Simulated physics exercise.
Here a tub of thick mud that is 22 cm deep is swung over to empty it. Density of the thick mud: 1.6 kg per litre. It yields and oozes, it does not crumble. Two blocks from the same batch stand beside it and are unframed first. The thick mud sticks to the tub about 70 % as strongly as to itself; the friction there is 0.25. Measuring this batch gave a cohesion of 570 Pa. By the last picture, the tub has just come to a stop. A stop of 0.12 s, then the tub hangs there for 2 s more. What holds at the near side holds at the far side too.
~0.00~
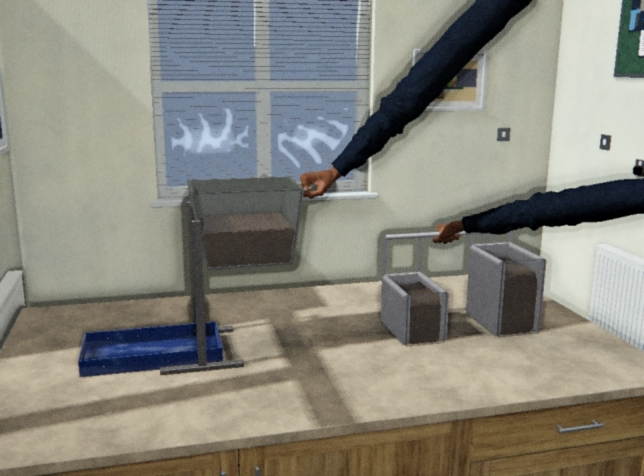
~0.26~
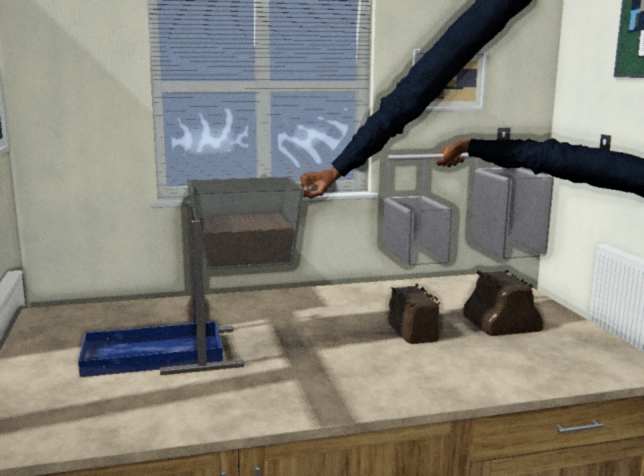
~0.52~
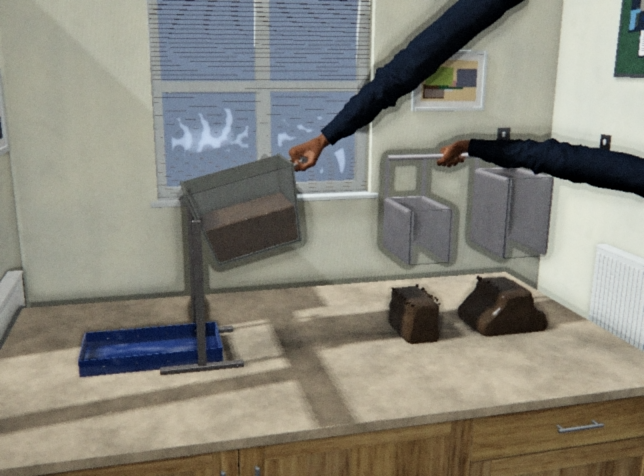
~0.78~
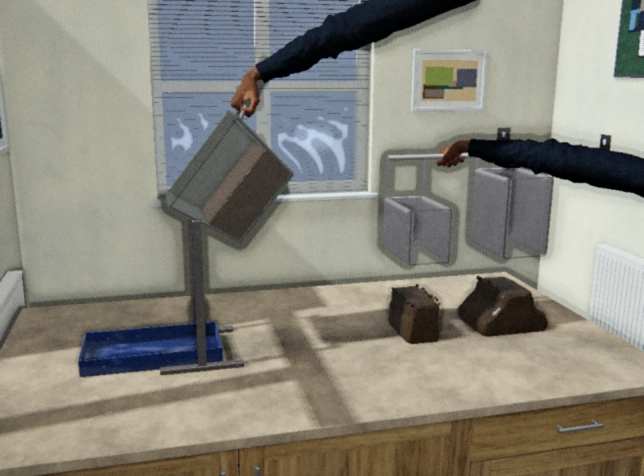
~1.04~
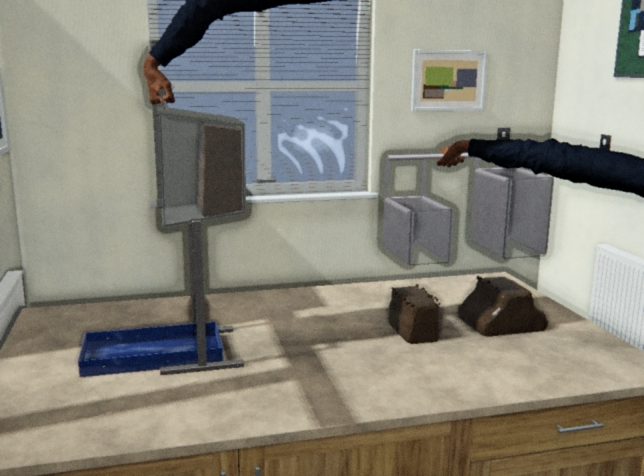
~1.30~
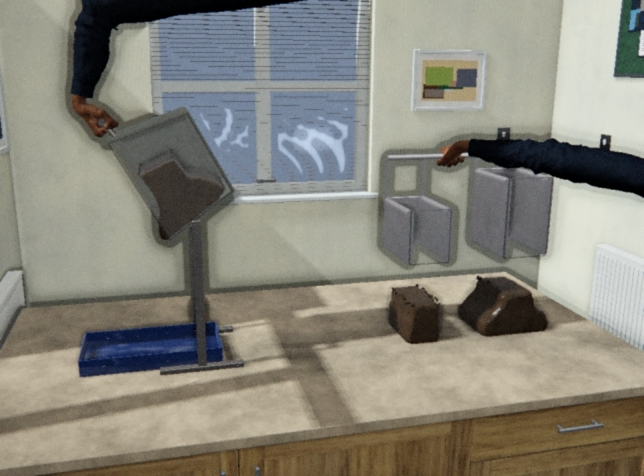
To begin with, one hand holds a clear tub of brown mud above a blue tray while another lifts grey casings off two brown blocks, which sag, the right one more. The first hand then swings the tub up and over leftward, and the mud inside shifts and bulges toward the opening.
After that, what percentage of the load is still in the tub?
Roughly 0 %.
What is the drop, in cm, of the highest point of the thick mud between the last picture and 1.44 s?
About 11 cm.
After 1.44 s, the tub is at 118 degrees and holds 26 %.
After 1.61 s, the tub is at 118 degrees and holds 0 %.
After 1.78 s, the tub is at 118 degrees and holds 0 %.
After 1.95 s, the tub is at 118 degrees and holds 0 %.
After 3.30 s, at the end, the tub is at 118 degrees and holds 0 %.
